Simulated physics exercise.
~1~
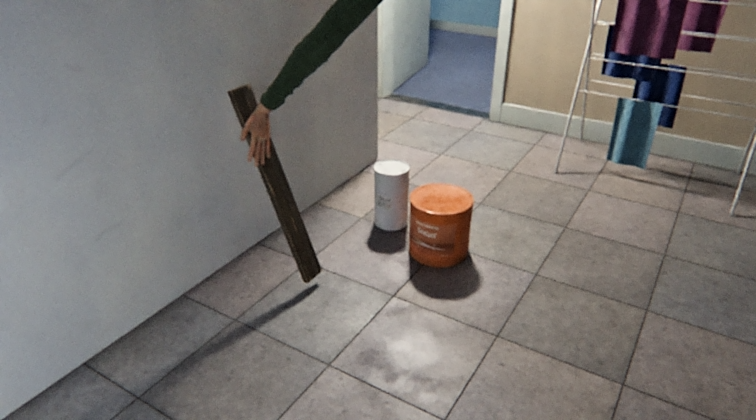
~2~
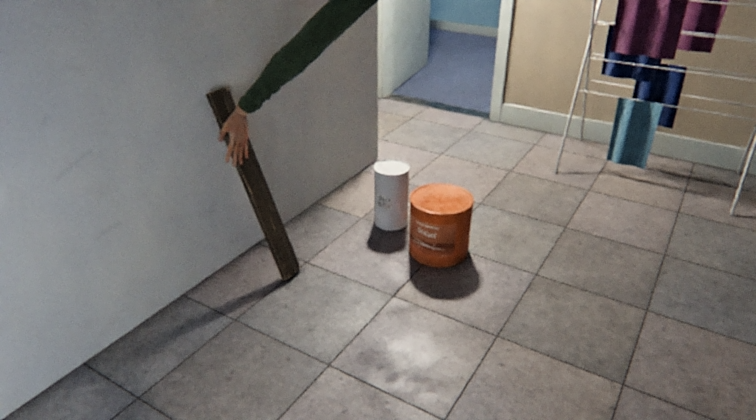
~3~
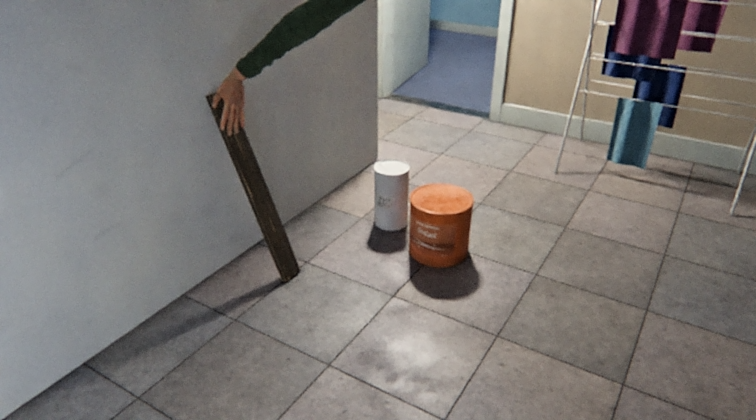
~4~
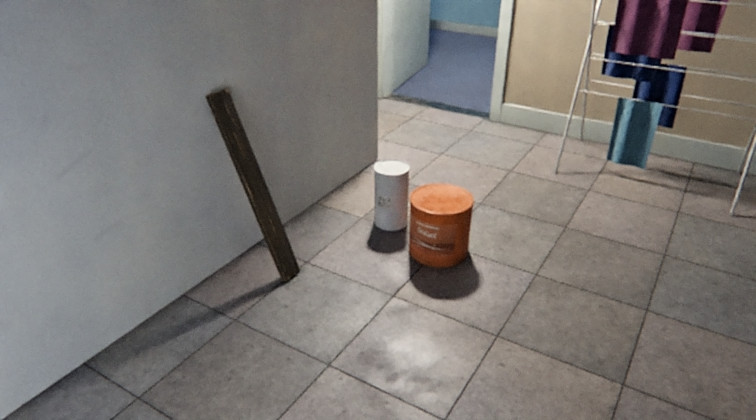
On a grey tiled floor beside a bare pale wall, a white canister and an orange pail stand close together, with a clothes rack holding laundry off to the right. A hand in a dark green sleeve holds a dark plank at a slant near the wall. The hand moves the plank a little to the left and leans it there, its lower end on the tiles. Then the fingers let go and the arm draws back out of view. The plank stays leaning by itself, and the canister and pail remain where they were.
